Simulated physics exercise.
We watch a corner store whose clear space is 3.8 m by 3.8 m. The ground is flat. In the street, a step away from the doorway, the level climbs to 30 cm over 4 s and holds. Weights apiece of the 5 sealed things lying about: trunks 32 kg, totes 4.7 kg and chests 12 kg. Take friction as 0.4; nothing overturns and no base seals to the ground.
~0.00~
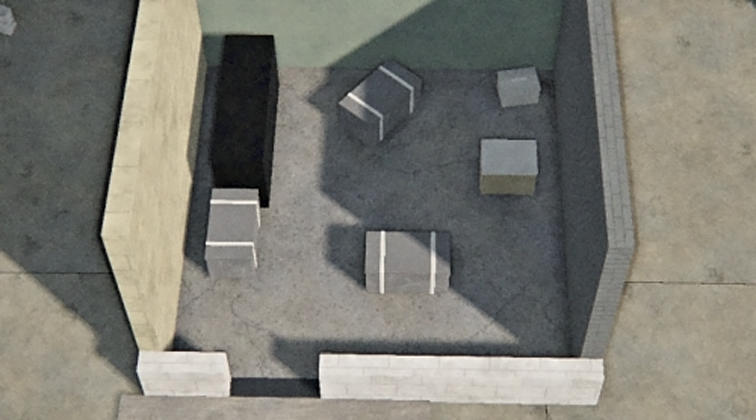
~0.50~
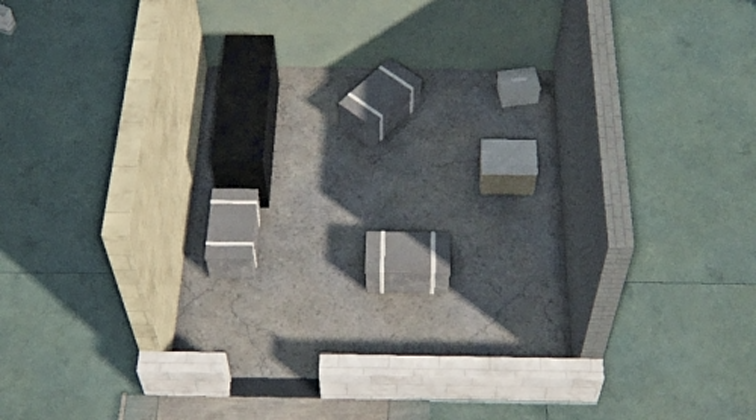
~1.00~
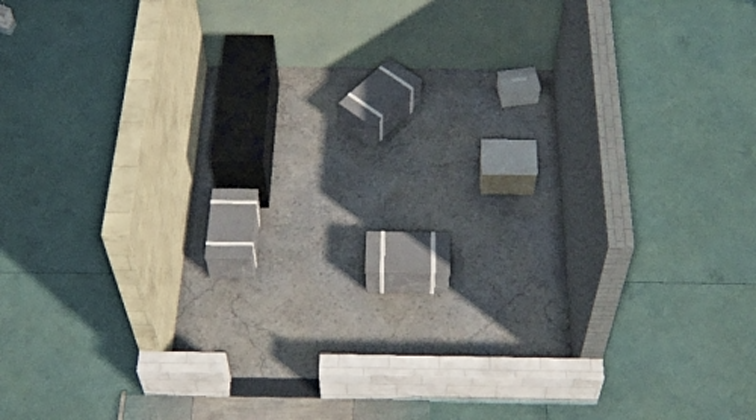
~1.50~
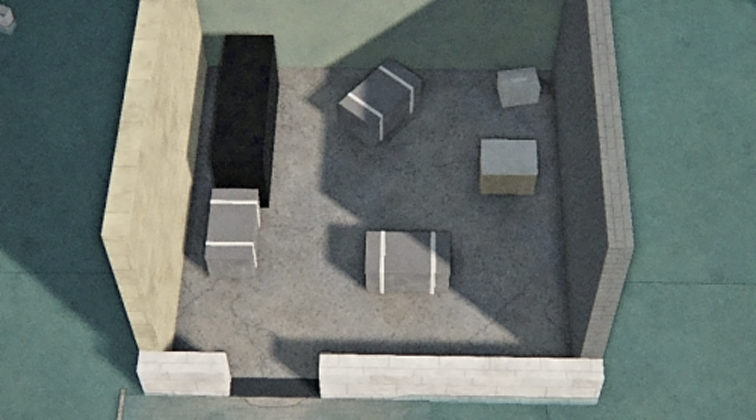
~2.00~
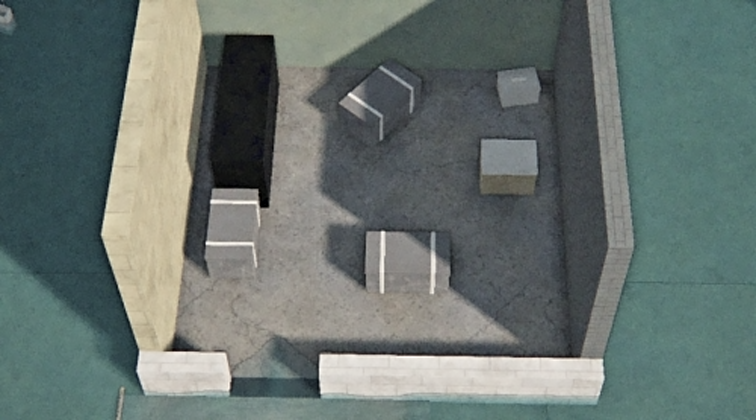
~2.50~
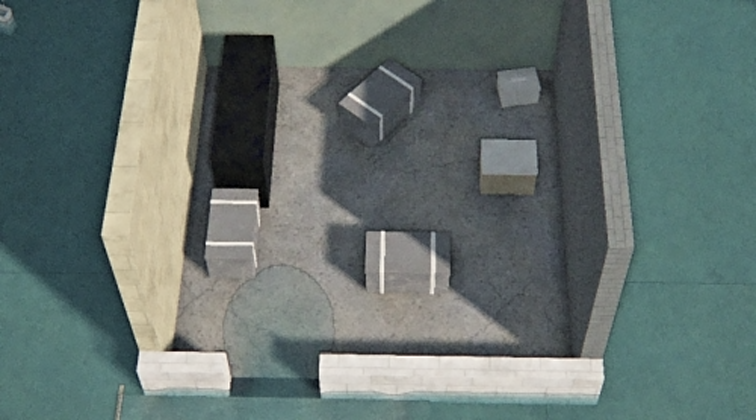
The video shows a walled room with gray boxes and a tall black block inside, seen from above, as greenish water spreads over the ground outside and then enters through the front doorway, while the objects stay still.
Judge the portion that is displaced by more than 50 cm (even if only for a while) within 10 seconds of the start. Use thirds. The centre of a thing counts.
It is at least two thirds.
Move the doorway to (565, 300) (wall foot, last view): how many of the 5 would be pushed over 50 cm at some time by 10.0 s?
Then 3.
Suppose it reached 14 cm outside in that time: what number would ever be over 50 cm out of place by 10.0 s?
Then 0.
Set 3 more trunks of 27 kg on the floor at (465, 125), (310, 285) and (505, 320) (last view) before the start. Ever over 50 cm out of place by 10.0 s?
In turn: Over, past it, under.
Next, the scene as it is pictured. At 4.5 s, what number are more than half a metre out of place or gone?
0 of them.
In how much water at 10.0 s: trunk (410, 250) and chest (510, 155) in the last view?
About 11 and 9 cm.
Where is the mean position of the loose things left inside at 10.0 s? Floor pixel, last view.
Near (449, 256).
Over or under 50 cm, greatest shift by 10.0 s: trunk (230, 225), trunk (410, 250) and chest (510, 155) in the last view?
In that order: Over, under, past it.
After 3.5 s 0 of 5 are over 50 cm from their spots; 0 afloat.
After 4.5 s 0 of 5 are over 50 cm from their spots; 0 afloat.
After 7.0 s 1 of 5 are over 50 cm from their spots; 2 afloat.
After 10.0 s 4 of 5 are over 50 cm from their spots, and 4 have been at some point; 4 afloat.
